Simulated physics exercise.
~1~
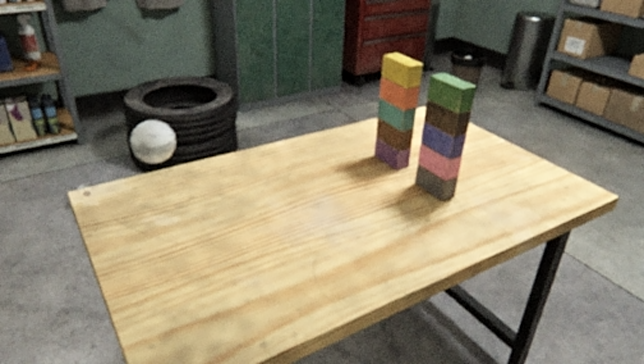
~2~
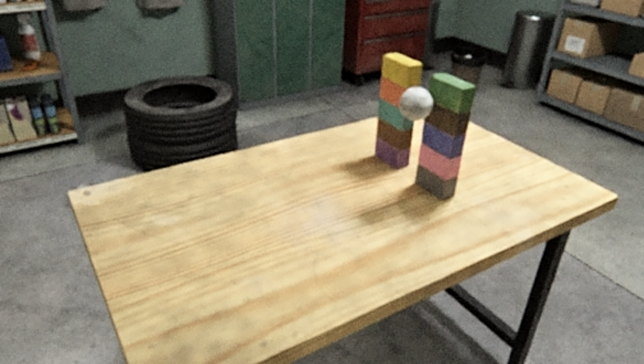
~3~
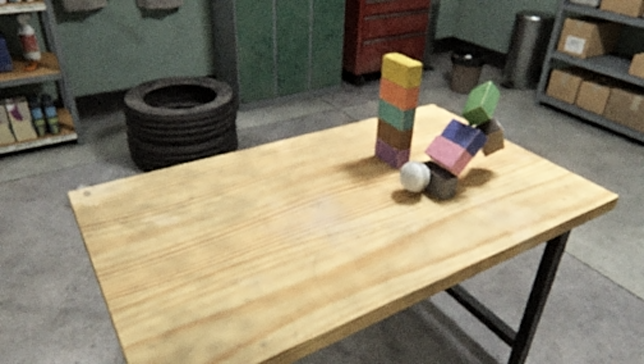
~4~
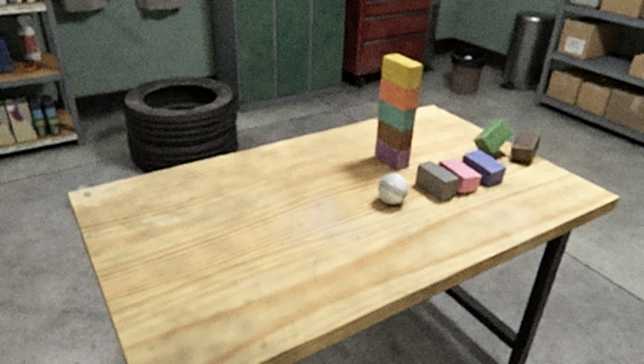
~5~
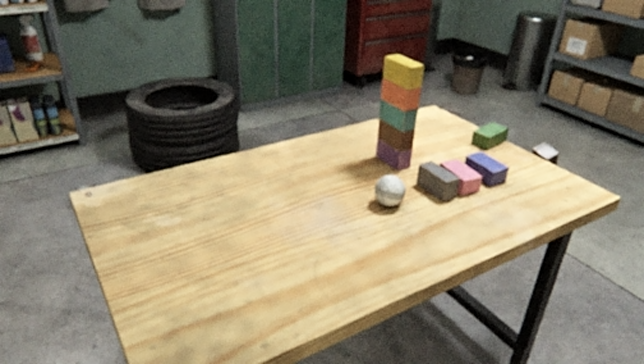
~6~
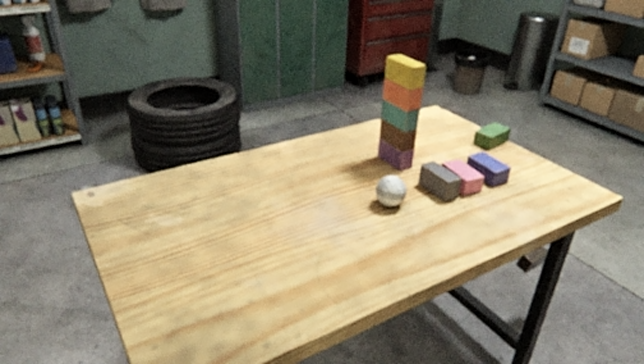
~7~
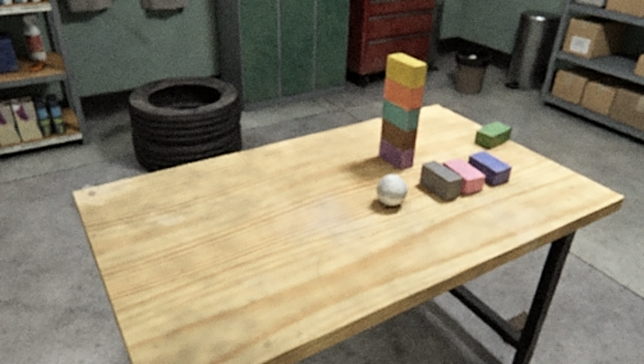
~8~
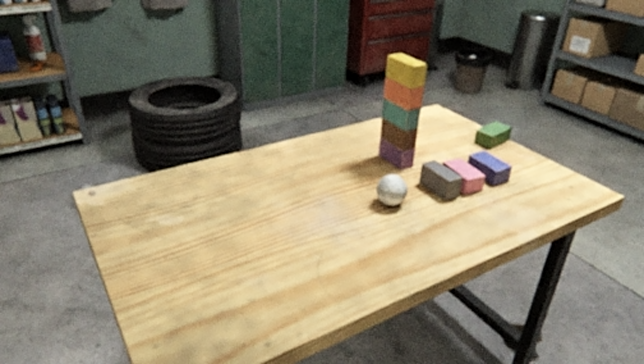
A white ball flies in and topples one block stack, dropping one block off the table.
